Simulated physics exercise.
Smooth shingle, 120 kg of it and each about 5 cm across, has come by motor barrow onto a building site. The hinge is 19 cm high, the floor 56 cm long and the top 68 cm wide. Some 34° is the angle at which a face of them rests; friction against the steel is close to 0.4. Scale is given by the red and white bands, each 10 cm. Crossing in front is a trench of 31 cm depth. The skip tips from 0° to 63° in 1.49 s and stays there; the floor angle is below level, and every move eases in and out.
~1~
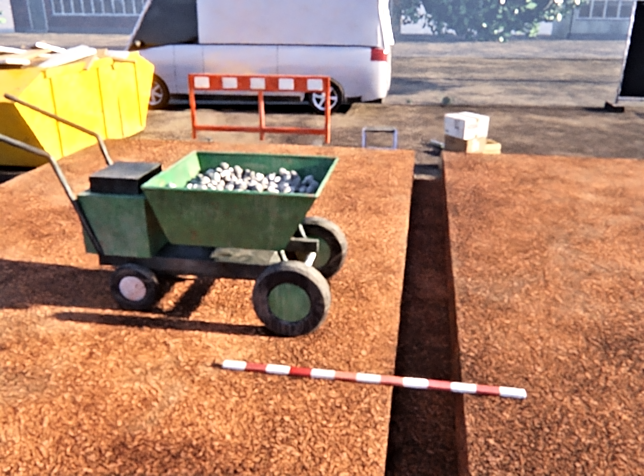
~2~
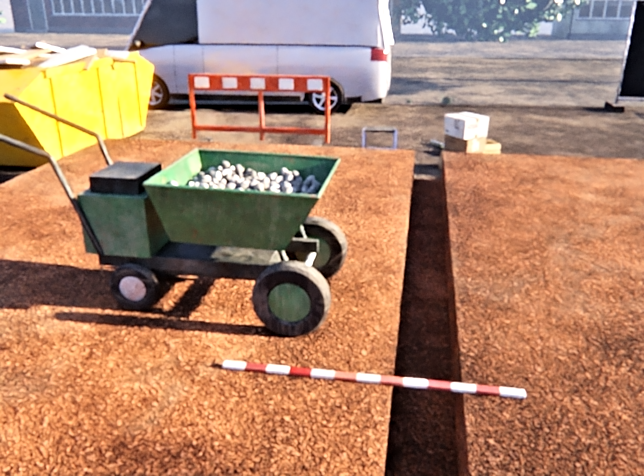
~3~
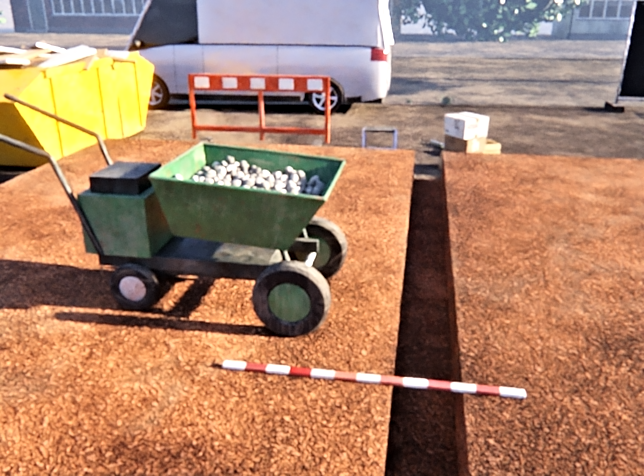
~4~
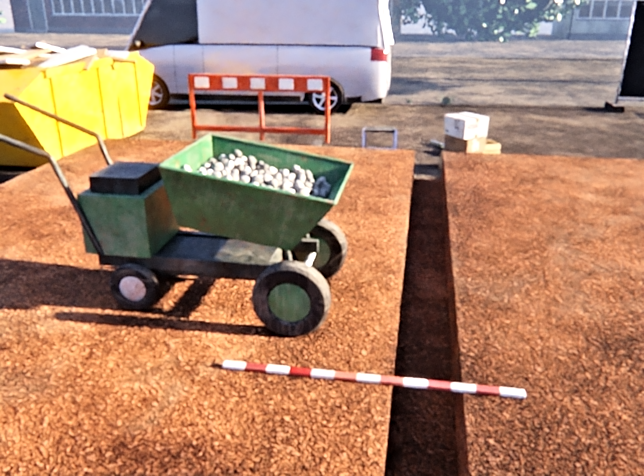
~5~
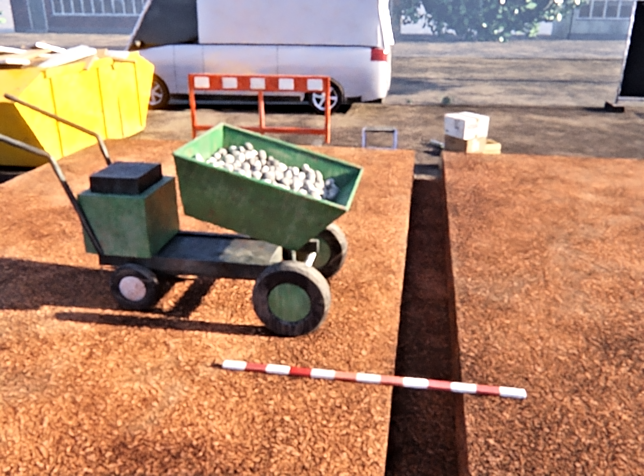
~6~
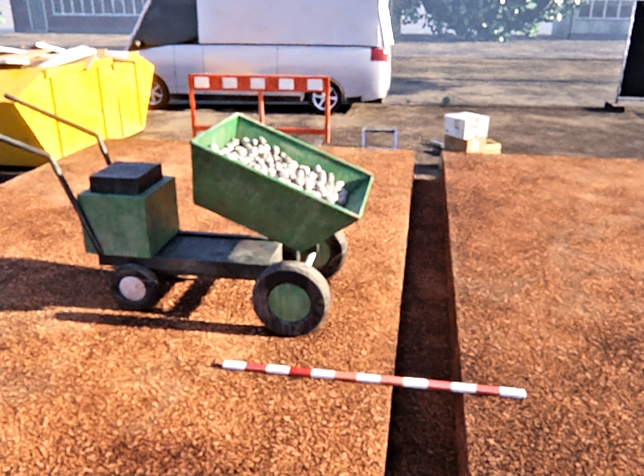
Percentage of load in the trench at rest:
62 %.
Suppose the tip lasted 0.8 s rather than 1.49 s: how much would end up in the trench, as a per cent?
50 per cent.
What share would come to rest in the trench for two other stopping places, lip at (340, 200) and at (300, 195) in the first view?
Result: Close to 45 then close to 70 per cent.
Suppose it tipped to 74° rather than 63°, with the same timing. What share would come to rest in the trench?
In that case some 80 per cent.
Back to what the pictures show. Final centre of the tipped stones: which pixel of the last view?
I'd put it close to (430, 353).
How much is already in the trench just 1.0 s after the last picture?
15 per cent or so by then.
Then, 0.5 s after the last picture the floor is at 53°, 100 % in the skip; the foremost stones are at (392, 234).
Then, 1.0 s after the last picture the floor is at 63°, 80 % in the skip, 17 % in the trench, 3 % past the trench; the foremost stones are at (478, 317).
Then, 1.3 s after the last picture the floor is at 63°, 57 % in the skip, 33 % in the trench, 10 % past the trench; the foremost stones are at (533, 314).
Then, 3.3 s after the last picture the floor is at 63°, 27 % in the skip, 62 % in the trench, 10 % past the trench; the foremost stones are at (583, 311).
